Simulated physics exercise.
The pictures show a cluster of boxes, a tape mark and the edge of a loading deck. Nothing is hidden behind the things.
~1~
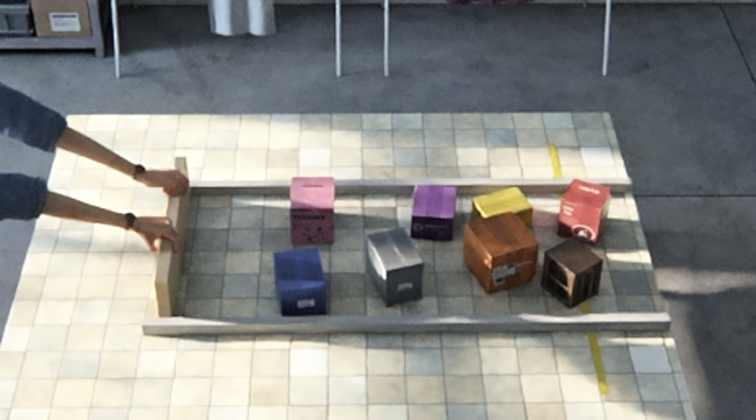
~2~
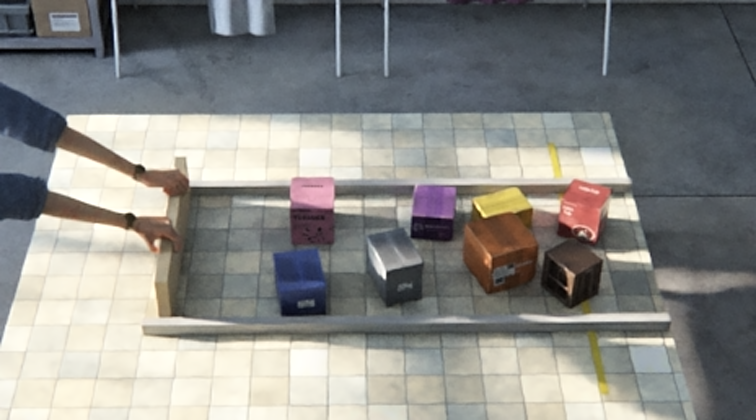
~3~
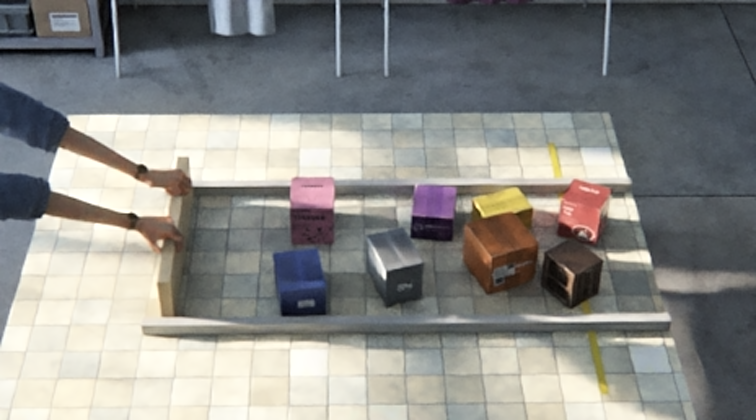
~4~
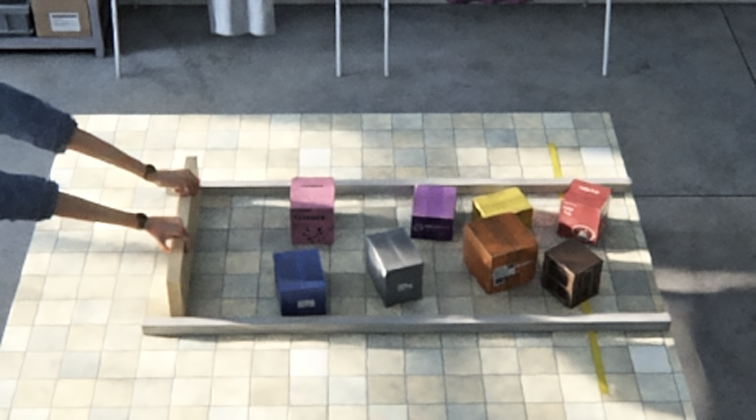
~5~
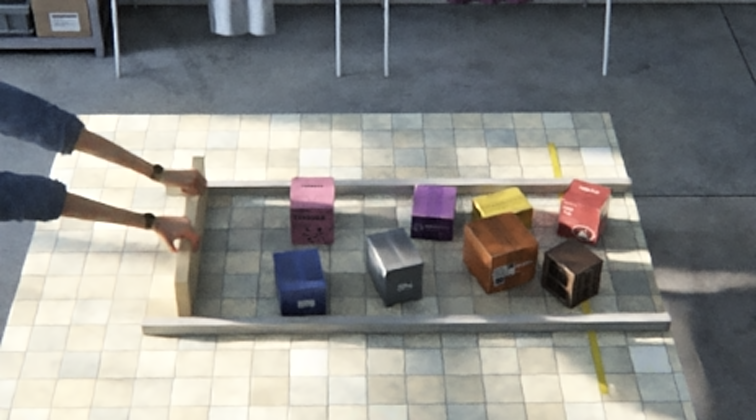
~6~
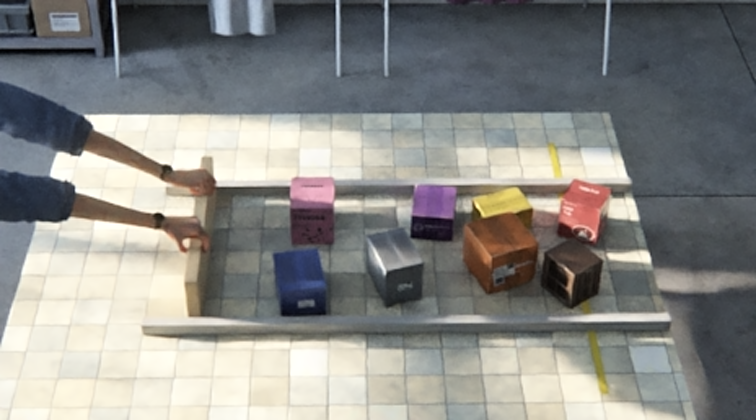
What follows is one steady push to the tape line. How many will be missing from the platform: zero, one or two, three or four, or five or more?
In the end the number that fall off is three or four.
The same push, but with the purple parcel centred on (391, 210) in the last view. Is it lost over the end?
The purple parcel does not fall.
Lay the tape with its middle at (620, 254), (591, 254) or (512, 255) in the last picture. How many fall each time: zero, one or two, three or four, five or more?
The falls would be 5 or more; five or over; one to two.
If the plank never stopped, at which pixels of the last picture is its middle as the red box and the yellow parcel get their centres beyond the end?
About (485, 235), and (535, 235) for the other.
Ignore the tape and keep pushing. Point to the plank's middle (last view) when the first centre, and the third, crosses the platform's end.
Near (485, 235) and (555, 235).
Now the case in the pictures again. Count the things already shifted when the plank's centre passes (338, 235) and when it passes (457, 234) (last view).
The counts are 3 and 8.
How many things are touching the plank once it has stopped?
In contact: 2.
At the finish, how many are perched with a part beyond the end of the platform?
It comes to 2.
Early on, none off yet; red box at rest near (584, 212); brown crate at rest near (572, 273); yellow parcel at rest near (502, 214).
Finally, the number that fall off is three or four; lost, orange parcel, yellow parcel, brown crate and red box.
